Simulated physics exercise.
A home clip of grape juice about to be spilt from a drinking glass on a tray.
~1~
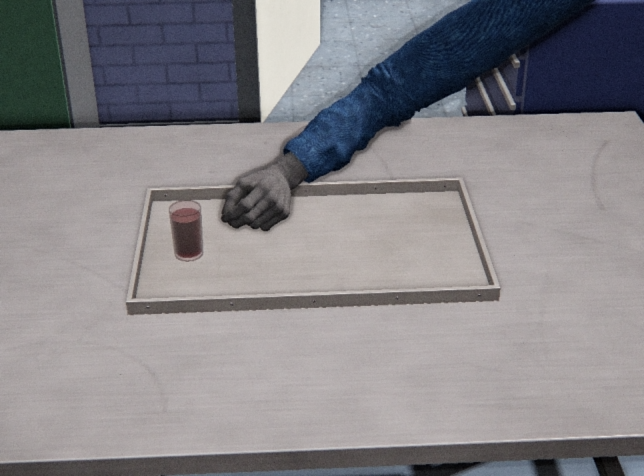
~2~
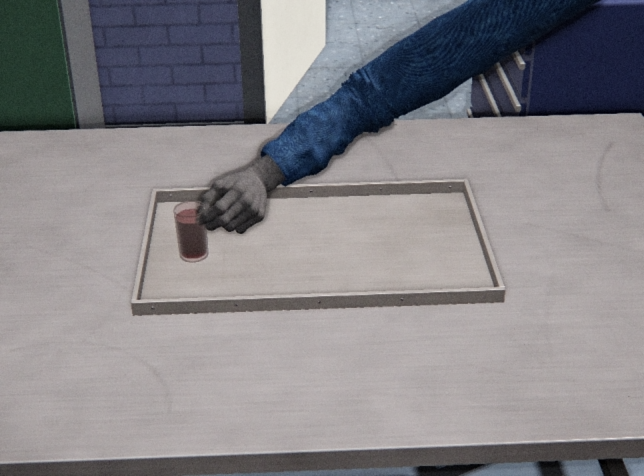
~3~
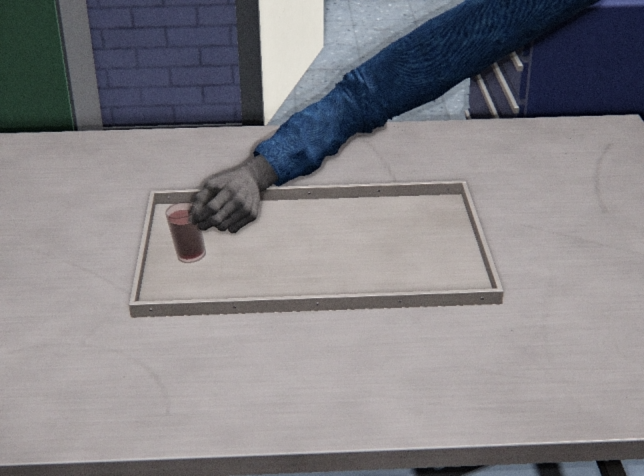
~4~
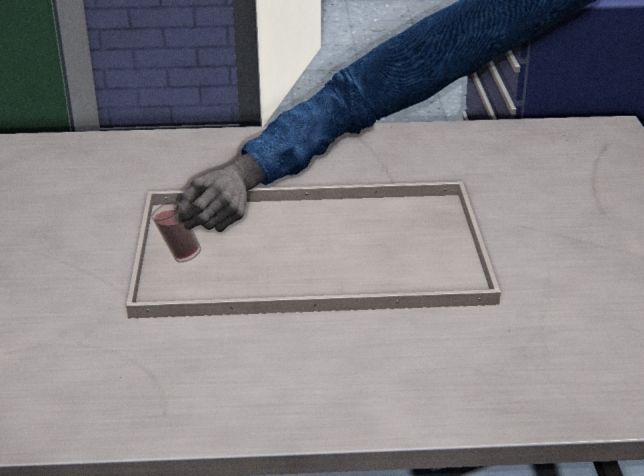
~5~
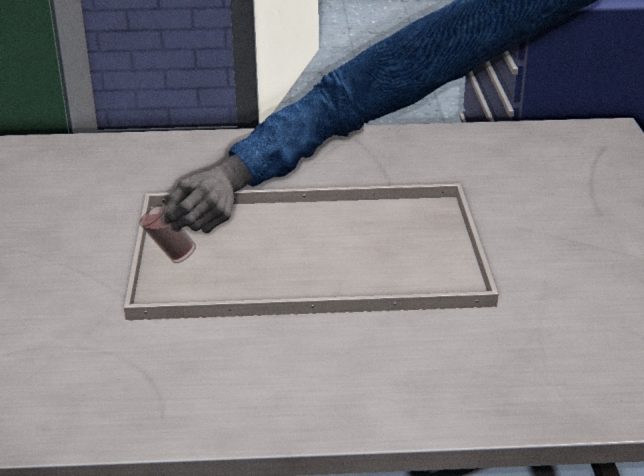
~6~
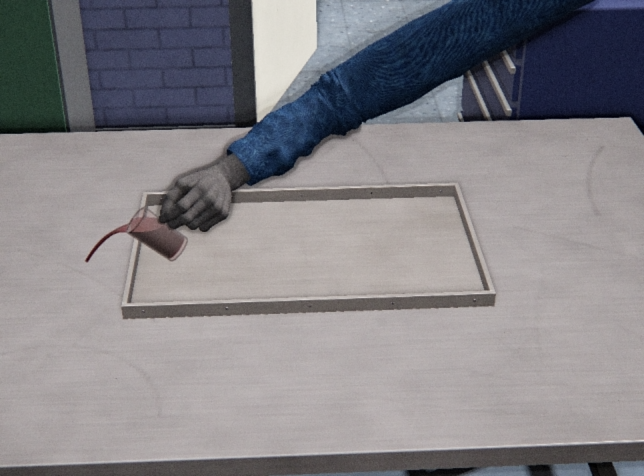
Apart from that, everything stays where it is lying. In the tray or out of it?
The tray fails to catch it.
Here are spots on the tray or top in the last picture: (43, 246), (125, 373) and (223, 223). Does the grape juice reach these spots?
The opening spot comes out in the spill, the second out of the spill, the closing one out of the spill.
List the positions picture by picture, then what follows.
It stands upright; drinking glass (187, 230) about three quarters full; tray (314, 292), in the first frame.
Pushed off balance; drinking glass about three quarters full, surface at (190, 217), in the second frame.
Pushed off balance; drinking glass (186, 231) about three quarters full, in the third frame.
Pushed off balance; drinking glass about three quarters full, surface at (170, 218); tray (314, 296), in the fourth frame.
Pushed off balance; drinking glass (167, 233) tipped 30°, in the fifth frame.
It is falling; drinking glass (156, 234) tipped 45°, in the sixth frame.
Shortly, the drinking glass lies across the rim; the puddle covers about as much as a plate; it has landed past the rim.
Then, the puddle covers about as much as a tray; it has landed past the rim.
At the finish, the puddle covers about as much as a tray; it has landed past the rim.
